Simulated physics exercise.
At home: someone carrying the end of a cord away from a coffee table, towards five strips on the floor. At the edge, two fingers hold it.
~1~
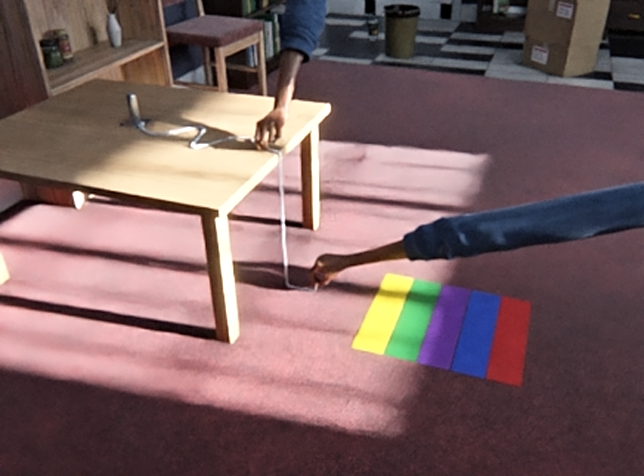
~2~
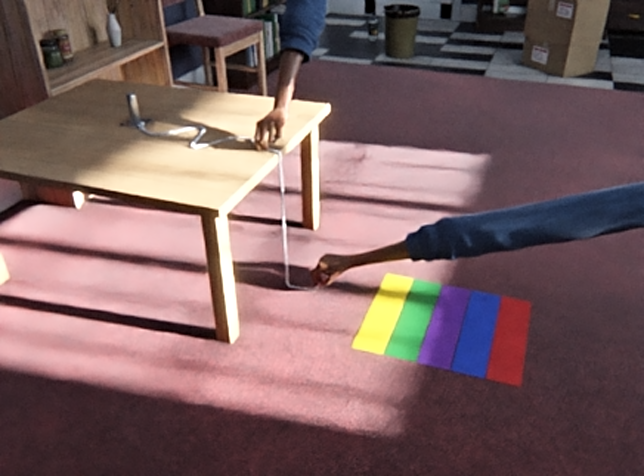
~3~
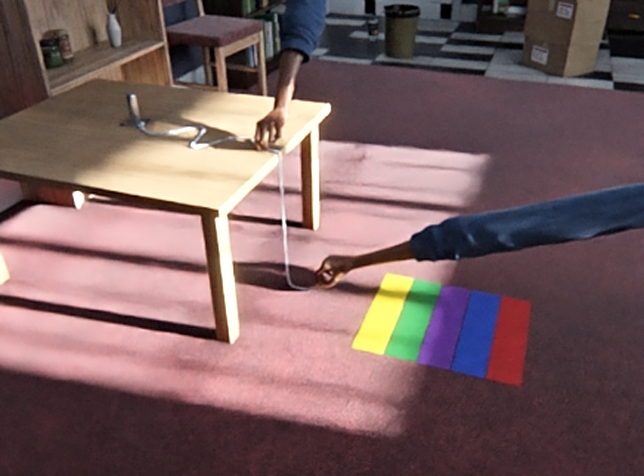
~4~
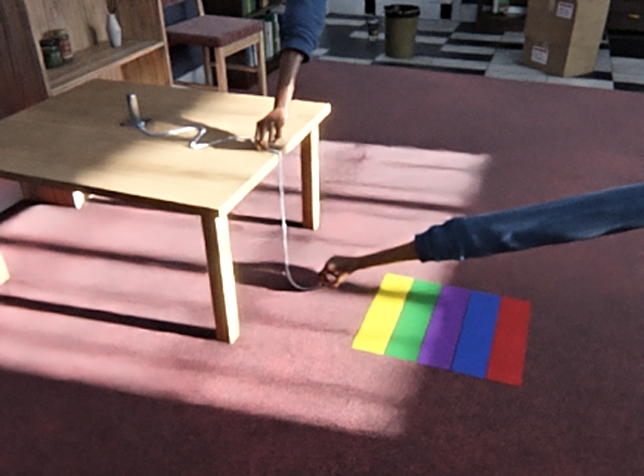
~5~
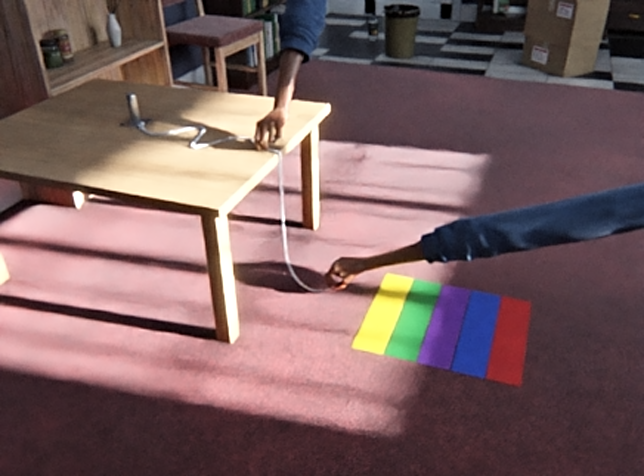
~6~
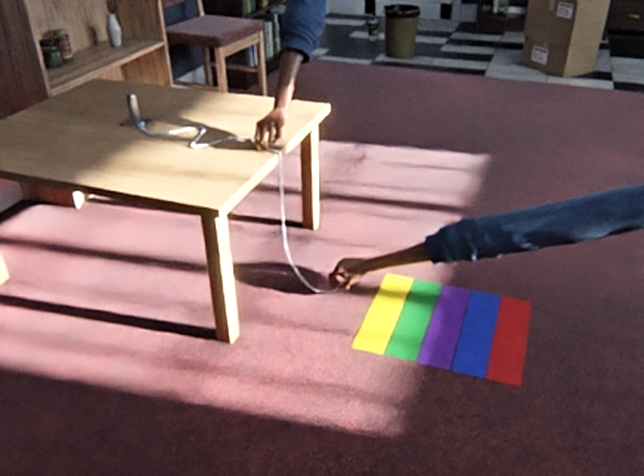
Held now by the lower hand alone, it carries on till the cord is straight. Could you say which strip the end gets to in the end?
It gets to the red strip.
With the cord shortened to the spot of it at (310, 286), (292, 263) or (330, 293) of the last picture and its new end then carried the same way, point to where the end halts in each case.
Roughly (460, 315), (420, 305), (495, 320).
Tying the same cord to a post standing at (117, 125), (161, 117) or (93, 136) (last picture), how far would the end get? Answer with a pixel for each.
Somewhere near (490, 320), (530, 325) and (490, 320), in that order.
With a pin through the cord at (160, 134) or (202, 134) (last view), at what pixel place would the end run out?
Per try (px, approx.): (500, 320); (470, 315).
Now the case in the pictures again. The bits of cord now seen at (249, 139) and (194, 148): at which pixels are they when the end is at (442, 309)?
First point (291, 181), second point (257, 144).
A little later, end near (442, 309); over purple.
Next, end near (485, 318); over blue.
When it is tight, end near (511, 323); over red. It gets as far as the red strip.
